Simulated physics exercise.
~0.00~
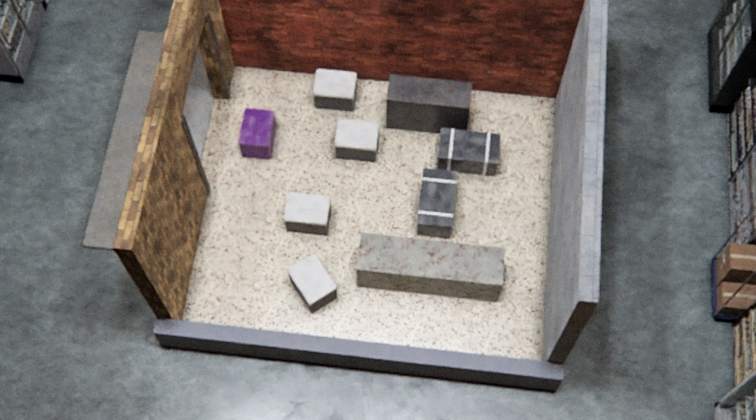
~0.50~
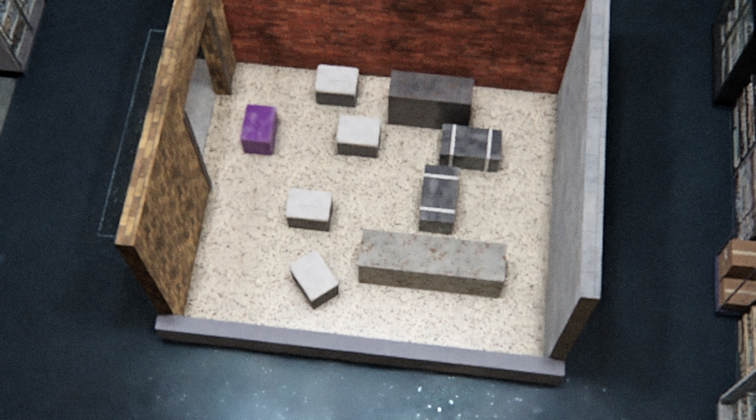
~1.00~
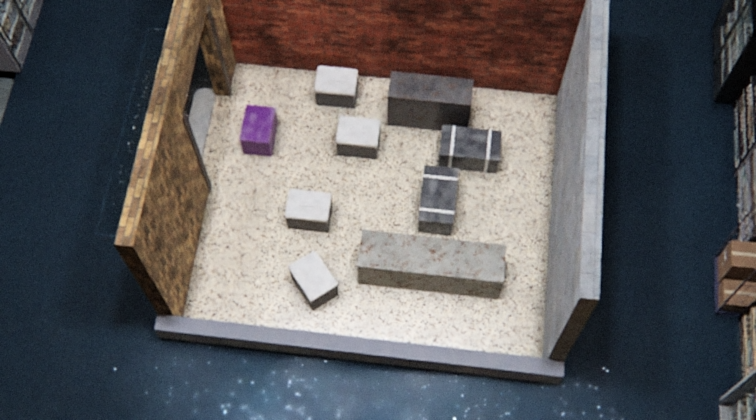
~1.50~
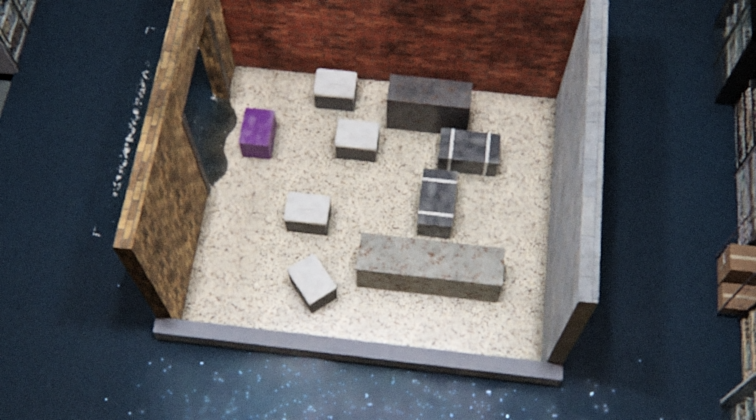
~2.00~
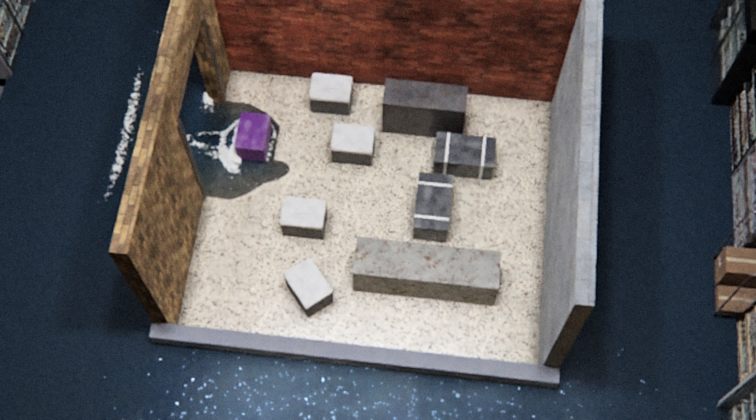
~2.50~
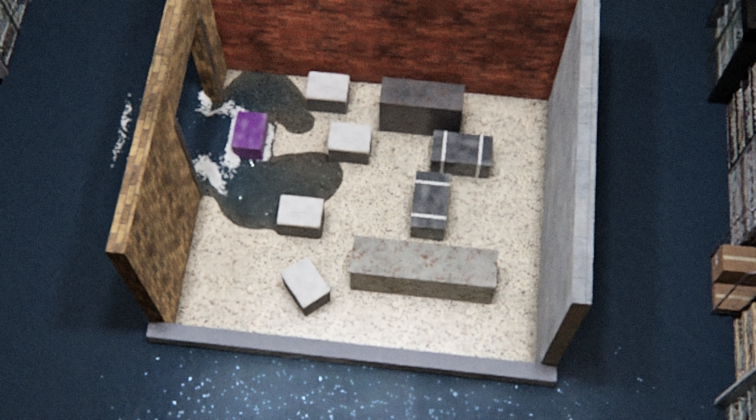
At the start, a purple chest and several grey and white blocks sit on the dry, speckled floor of a walled store. Dark water covers the ground outside, then enters through the doorway on the left, foams around the purple chest and spreads among the nearest pale blocks, while nothing visibly shifts.
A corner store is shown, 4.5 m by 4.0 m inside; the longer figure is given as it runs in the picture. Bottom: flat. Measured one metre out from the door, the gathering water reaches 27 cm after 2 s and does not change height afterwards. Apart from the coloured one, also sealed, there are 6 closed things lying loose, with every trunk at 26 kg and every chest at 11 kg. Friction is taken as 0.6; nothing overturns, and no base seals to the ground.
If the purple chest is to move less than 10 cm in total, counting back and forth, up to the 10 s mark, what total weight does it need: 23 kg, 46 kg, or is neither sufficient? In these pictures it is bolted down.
Neither weight is sufficient.
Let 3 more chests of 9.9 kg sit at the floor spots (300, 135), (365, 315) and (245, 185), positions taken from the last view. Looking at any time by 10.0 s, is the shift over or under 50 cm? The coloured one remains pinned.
Answer by position: Inside the range; outside the range; outside the range.
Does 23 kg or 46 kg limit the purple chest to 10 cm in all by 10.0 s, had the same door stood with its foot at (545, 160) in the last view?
I'd say you need the heavier one.
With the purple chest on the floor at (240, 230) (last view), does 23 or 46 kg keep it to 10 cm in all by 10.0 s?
Note: Both OK.
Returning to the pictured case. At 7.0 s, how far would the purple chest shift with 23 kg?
Close to 300 centimetres.
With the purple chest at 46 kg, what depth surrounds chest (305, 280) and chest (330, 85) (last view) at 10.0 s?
About 19 and 16 cm.
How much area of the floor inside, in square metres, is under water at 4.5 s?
11.5 m2.
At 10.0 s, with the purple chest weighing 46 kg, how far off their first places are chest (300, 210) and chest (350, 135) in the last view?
They've ended up 60 cm and 200 cm away, in that order.
After 3.5 s the purple chest would be 138 cm from its start with 23 kg and 65 cm from its start with 46 kg; 8 cm of water round it then.
After 4.5 s the purple chest would be 179 cm from its start with 23 kg and 73 cm from its start with 46 kg; 8 cm of water round it then.
After 7.0 s the purple chest would be 308 cm from its start with 23 kg and 81 cm from its start with 46 kg; 11 cm of water round it then.
After 10.0 s the purple chest would be 370 cm from its start with 23 kg and 115 cm from its start with 46 kg; 17 cm of water round it then.
